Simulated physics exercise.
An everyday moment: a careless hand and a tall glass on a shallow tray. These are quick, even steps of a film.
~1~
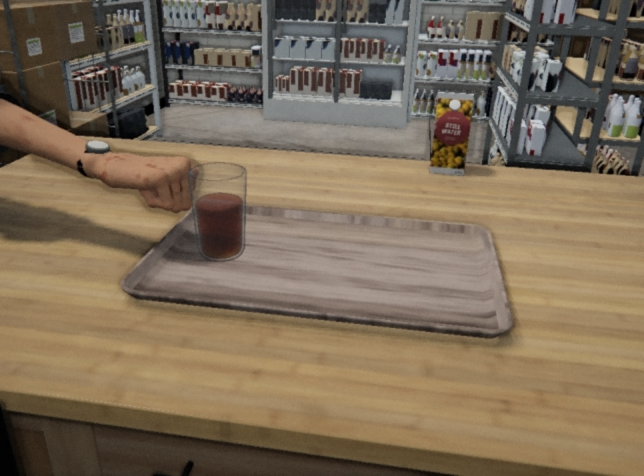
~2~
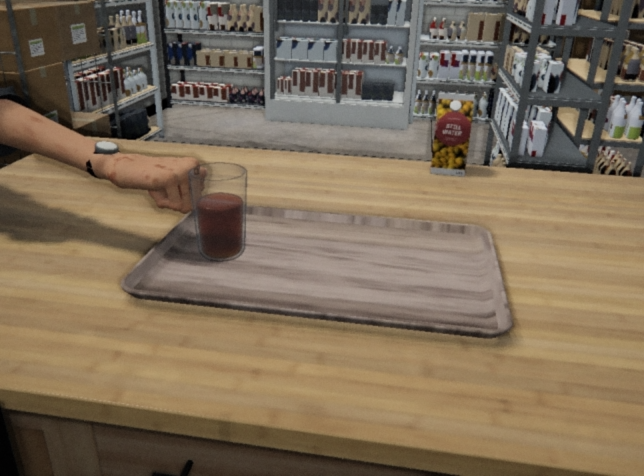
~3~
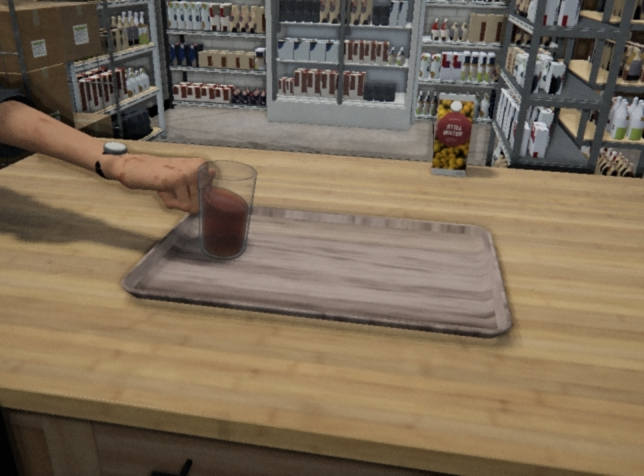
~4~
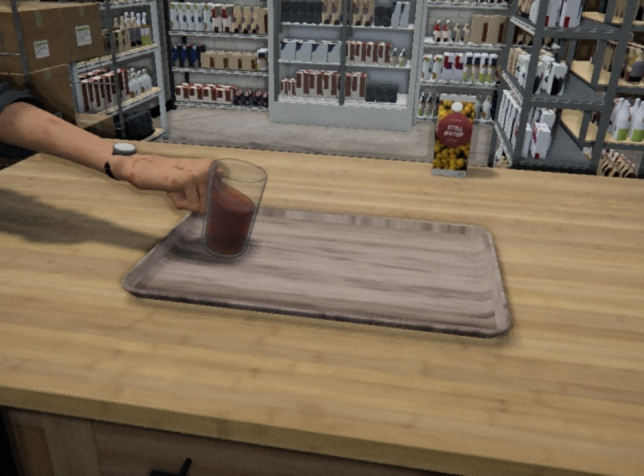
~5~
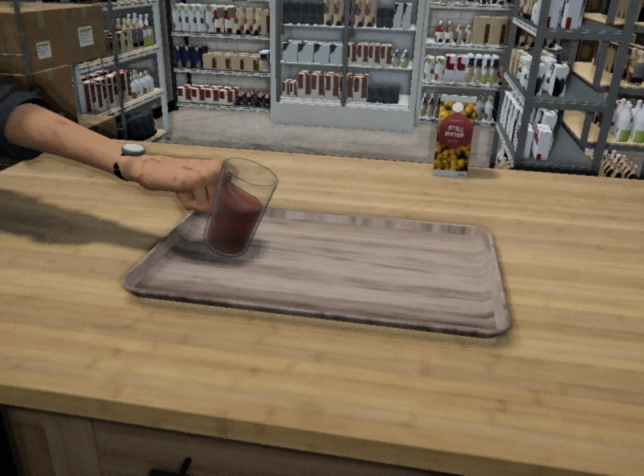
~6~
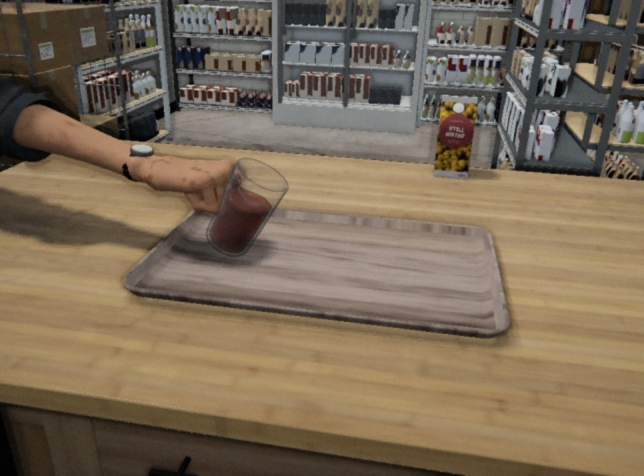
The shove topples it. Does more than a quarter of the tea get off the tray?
After the fall over a quarter gets off the tray.
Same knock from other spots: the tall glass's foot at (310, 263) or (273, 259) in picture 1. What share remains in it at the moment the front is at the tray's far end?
Near 75 % and 65 %.
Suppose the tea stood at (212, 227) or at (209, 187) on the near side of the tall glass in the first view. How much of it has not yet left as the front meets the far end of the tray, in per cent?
First some 40, then 40 per cent.
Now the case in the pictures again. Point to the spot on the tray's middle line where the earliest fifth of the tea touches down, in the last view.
At about (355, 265).
A moment on, the tall glass is falling and 99 per cent is in the glass, 0 on the tray and 1 above or beyond its rim.
Next, the tall glass lies on its side and 66 per cent is in the glass, 23 on the tray and 11 above or beyond its rim.
Then the tall glass lies on its side and 31 per cent is in the glass, 63 on the tray and 5 above or beyond its rim.
Later the tall glass lies on its side and 17 per cent is in the glass, 46 on the tray and 37 above or beyond its rim.
At rest 65 per cent is held by tray and glass, 35 is off the tray.
